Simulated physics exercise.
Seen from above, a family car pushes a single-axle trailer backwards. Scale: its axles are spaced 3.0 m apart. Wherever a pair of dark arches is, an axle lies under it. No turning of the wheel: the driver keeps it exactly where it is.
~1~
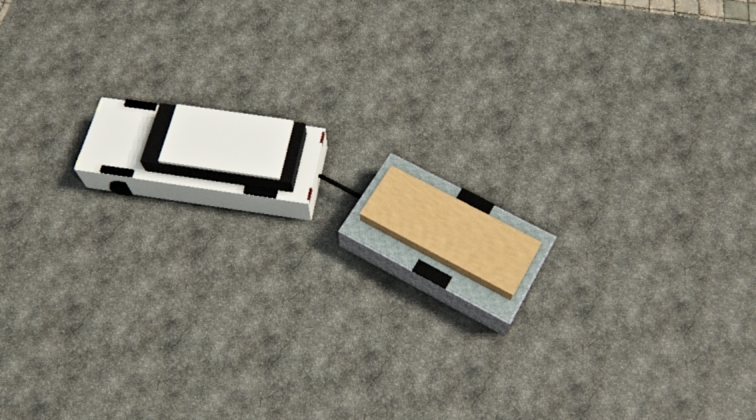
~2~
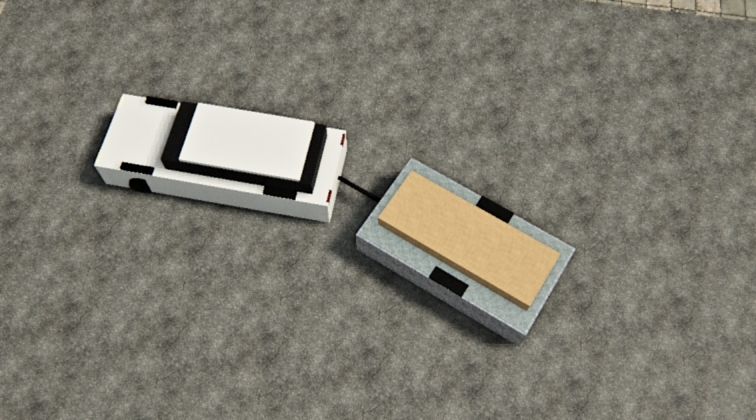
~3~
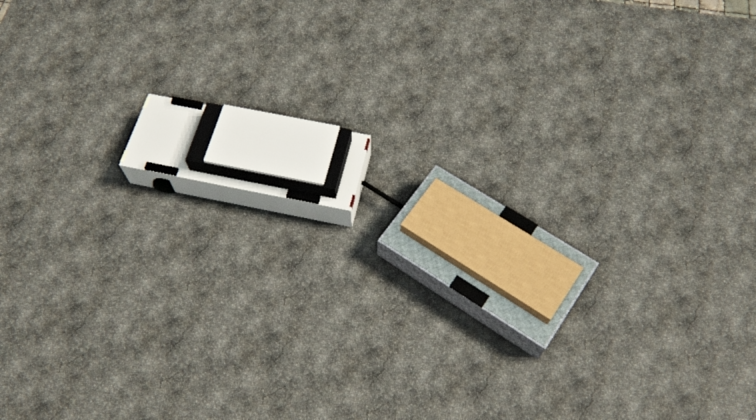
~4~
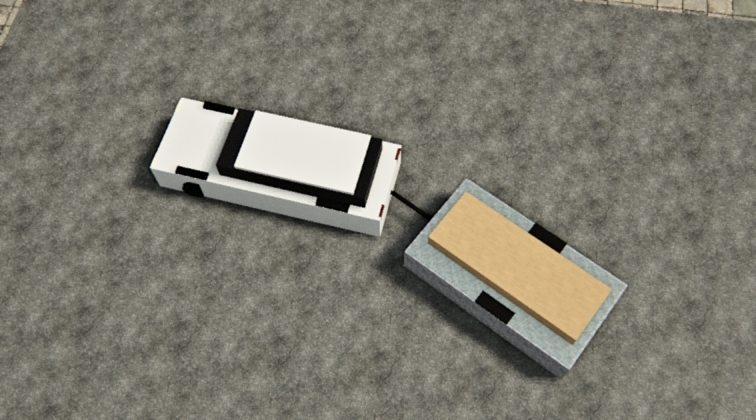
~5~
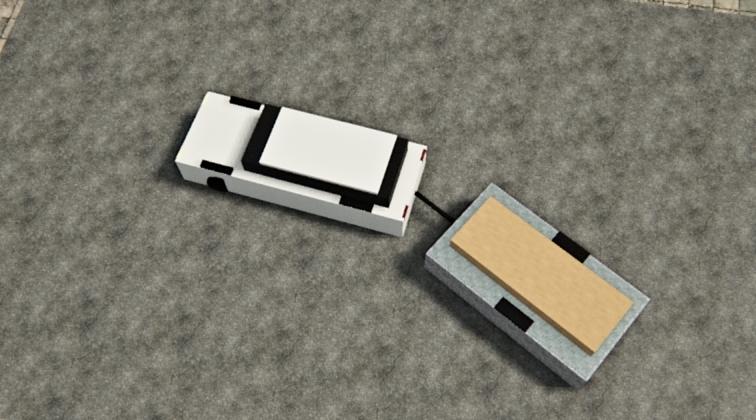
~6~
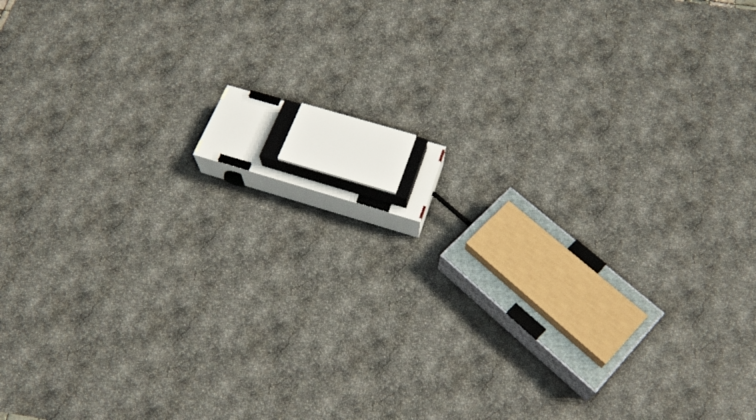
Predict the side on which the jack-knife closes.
It's heading round to the left, watch.
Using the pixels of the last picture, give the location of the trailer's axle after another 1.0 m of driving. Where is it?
Estimated position: Close to (593, 323).
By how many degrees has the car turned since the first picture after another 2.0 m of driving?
I'd put it at around 16 degrees.
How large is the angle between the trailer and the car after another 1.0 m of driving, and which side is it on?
Fold relative to car: Approx. 30 deg, left.
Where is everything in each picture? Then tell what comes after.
The first frame shows car's middle (195, 137), trailer's axle (454, 237); tail 21° to the car's left; front wheels 12° left.
The second frame shows car's middle (216, 136), trailer's axle (472, 245); tail 22° to the car's left.
The third frame shows car's middle (240, 138), trailer's axle (494, 255); tail 23° to the car's left.
The fourth frame shows car's middle (271, 145), trailer's axle (522, 272); tail 24° to the car's left.
The fifth frame shows car's middle (297, 142), trailer's axle (543, 280); tail 25° to the car's left.
The sixth frame shows car's middle (316, 139), trailer's axle (557, 288); tail 26° to the car's left.
After another 1.0 m, the tail is 30° to the car's left, the car has turned 13° and the trailer's axle is at (593, 323) of the last picture.
After another 2.0 m, the tail is 35° to the car's left, the car has turned 17° and the trailer's axle is at (626, 363) of the last picture.
After another 3.0 m, the tail is 41° to the car's left, the car has turned 21° and the trailer's axle is at (651, 405) of the last picture.
After another 4.1 m, the tail is 49° to the car's left, the car has turned 25° and the trailer's axle is out of the picture.
After another 5.1 m, the tail is 60° to the car's left, the car has turned 29° and the trailer's axle is out of the picture; it has jack-knifed.
